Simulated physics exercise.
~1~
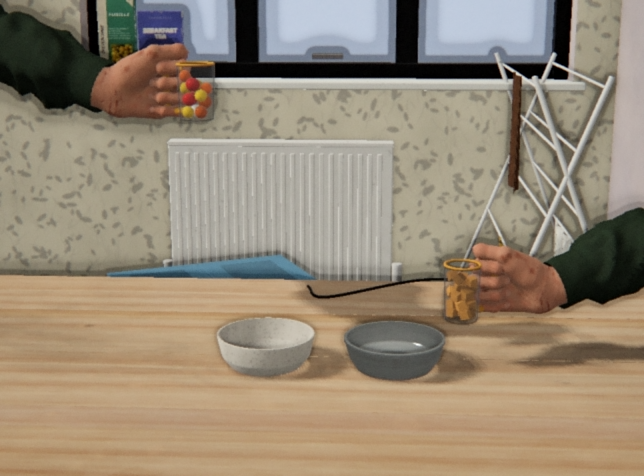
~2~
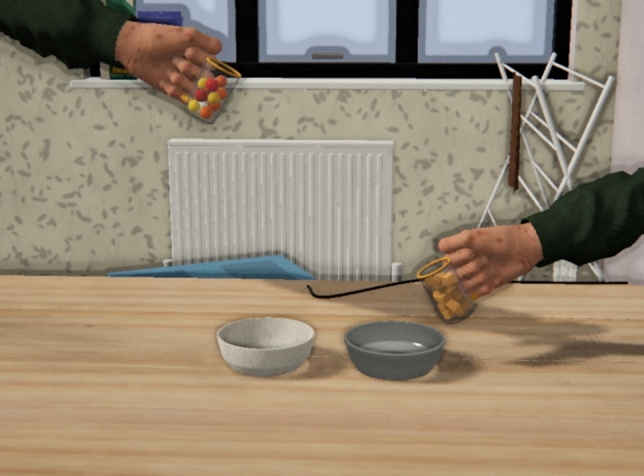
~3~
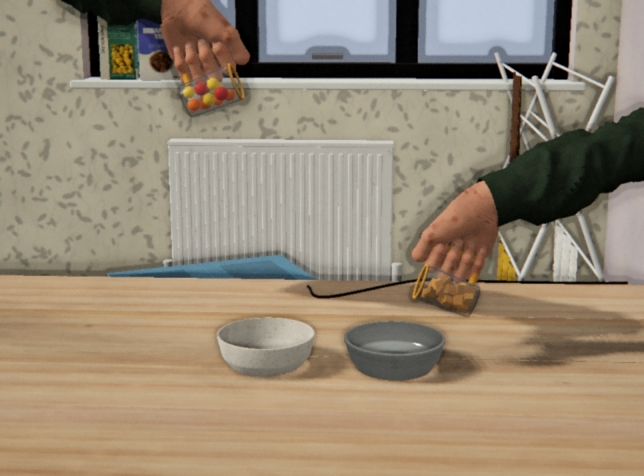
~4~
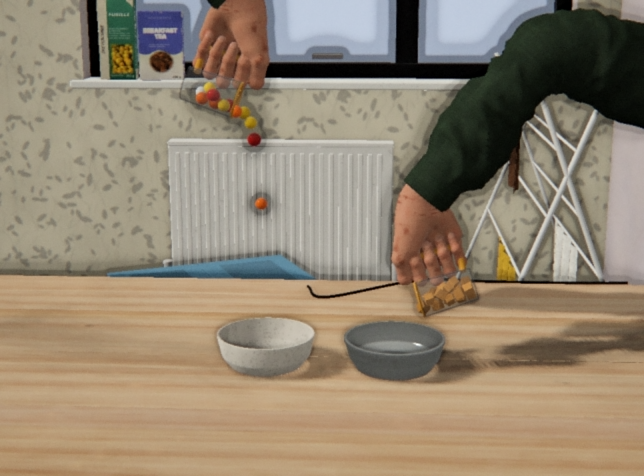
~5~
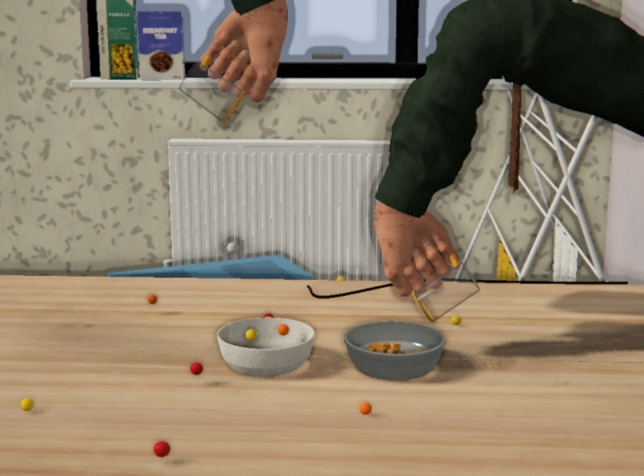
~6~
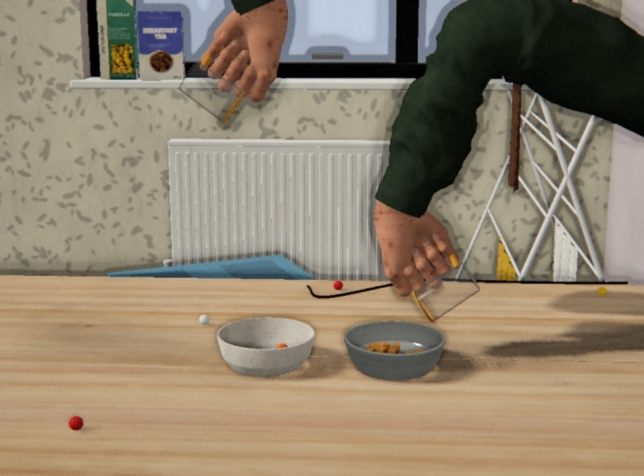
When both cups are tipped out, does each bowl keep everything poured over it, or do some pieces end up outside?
The left bowl fails to keep all the colourful balls, and most end up outside it. The right bowl takes all the brown pieces without a loss.
